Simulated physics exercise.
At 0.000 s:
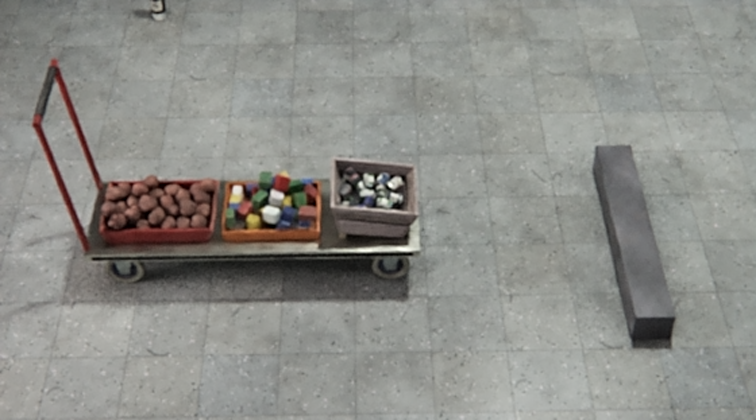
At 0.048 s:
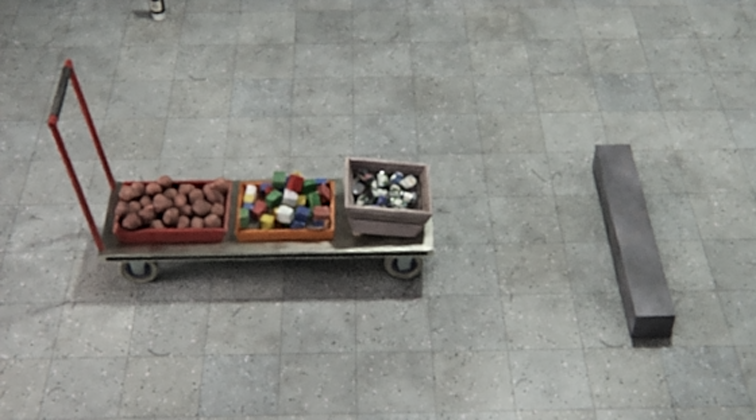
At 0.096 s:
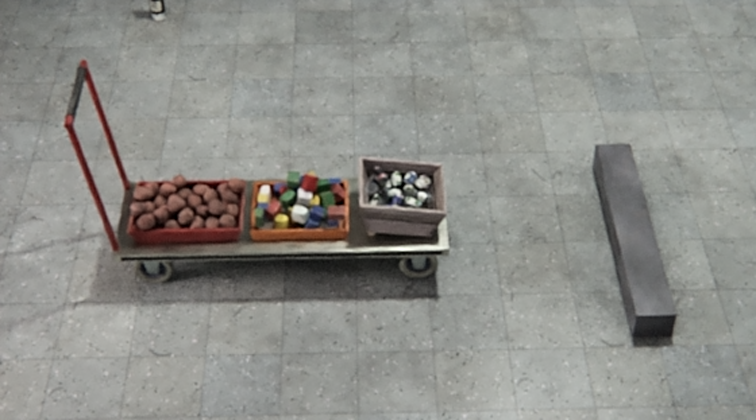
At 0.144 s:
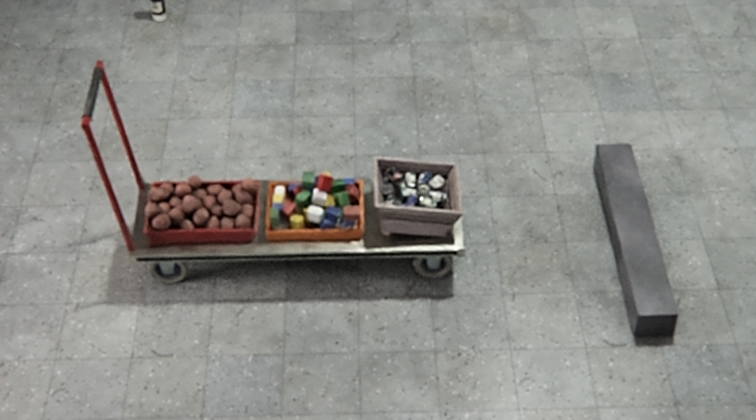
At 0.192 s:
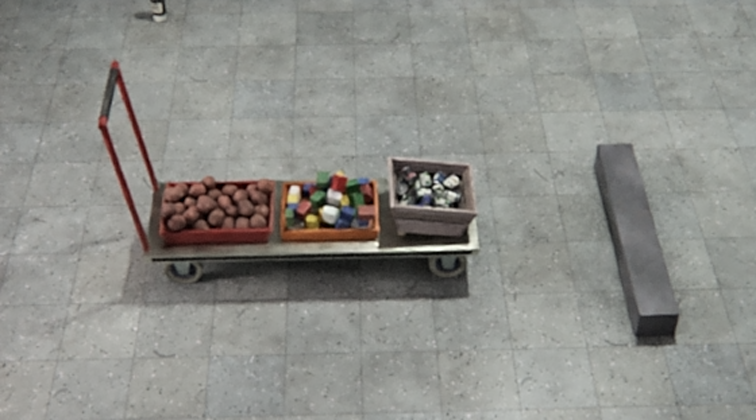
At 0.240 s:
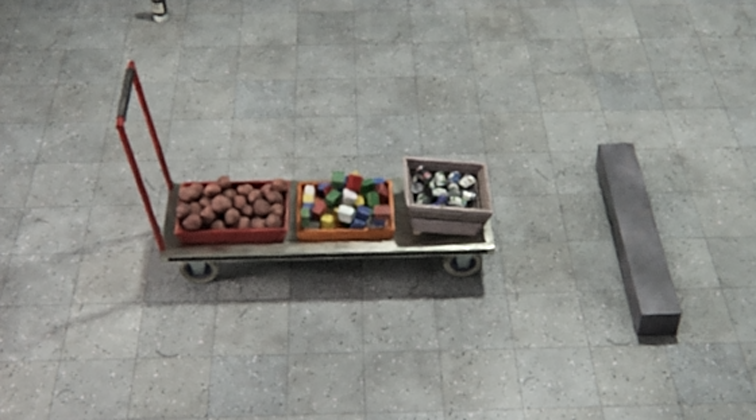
The video shows a flatbed trolley with a red handle carrying potatoes, colourful toy bricks and small tins in three open containers, rolling steadily rightward across a grey tiled floor, narrowing the gap to a long dark block.
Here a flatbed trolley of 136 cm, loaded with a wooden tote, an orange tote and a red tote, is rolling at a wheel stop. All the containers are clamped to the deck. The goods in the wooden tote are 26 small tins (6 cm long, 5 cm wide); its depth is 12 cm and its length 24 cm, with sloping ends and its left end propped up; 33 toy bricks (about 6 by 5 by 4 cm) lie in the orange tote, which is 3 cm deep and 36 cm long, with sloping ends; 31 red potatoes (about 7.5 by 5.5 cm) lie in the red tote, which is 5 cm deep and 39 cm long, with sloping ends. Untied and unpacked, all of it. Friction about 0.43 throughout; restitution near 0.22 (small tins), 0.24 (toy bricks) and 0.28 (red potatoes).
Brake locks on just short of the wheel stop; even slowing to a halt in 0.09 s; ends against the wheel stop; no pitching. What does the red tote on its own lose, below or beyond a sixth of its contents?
Escapees number beneath one in six.
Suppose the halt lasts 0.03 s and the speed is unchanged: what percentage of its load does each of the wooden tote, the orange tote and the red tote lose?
In that case wooden tote 0, orange tote 10 and red tote 10 per cent.
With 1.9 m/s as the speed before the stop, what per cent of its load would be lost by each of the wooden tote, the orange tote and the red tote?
Wooden tote 0 %, orange tote 30 %, red tote 20 %.
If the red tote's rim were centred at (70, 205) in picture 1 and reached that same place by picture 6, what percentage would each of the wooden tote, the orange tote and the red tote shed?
In that case you'd see wooden tote at 20, orange tote at 30 and red tote at 50 percent.
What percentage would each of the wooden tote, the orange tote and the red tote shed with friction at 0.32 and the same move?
Wooden tote 0, orange tote 10, red tote 10 per cent.
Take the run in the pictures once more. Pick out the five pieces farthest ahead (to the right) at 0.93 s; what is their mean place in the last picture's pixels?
Their mean place is roughly (614, 196) in the last picture.
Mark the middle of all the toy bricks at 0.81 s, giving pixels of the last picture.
They're centred near (497, 201).
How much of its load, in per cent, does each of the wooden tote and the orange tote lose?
For the wooden tote it's 0 %, and for the orange tote it's 10 %.
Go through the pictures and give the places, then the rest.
In the first frame (places track the rim corner closest to us here; the camera moves round a little), red tote (101, 231); wooden tote (334, 206); 87 cm to go; all still inside.
Red tote (115, 231); wooden tote (348, 206); 81 cm to go, in the second frame.
Red tote (130, 231); wooden tote (363, 205); 76 cm to go, in the third frame.
Red tote (146, 232); wooden tote (379, 205); 70 cm to go, in the fourth frame.
Red tote (161, 232); wooden tote (394, 205); 65 cm to go, in the fifth frame.
Red tote (177, 232); wooden tote (410, 205); 59 cm to go; all still inside, in the sixth frame.
After 0.71 s, it begins to slow.
After 0.81 s, the wooden tote has all 26, the orange tote is down by 1 of 33 and the red tote has all 31.
After 0.93 s, the wooden tote has all 26, the orange tote is down by 2 of 33 and the red tote has all 31.
After 1.16 s, the wooden tote has all 26, the orange tote is down by 3 of 33 and the red tote is down by 1 of 31.
When it is over (at 1.67 s), the wooden tote has all 26, the orange tote is down by 3 of 33 and the red tote is down by 1 of 31. Asked share, 1 of 31, 3 per cent.
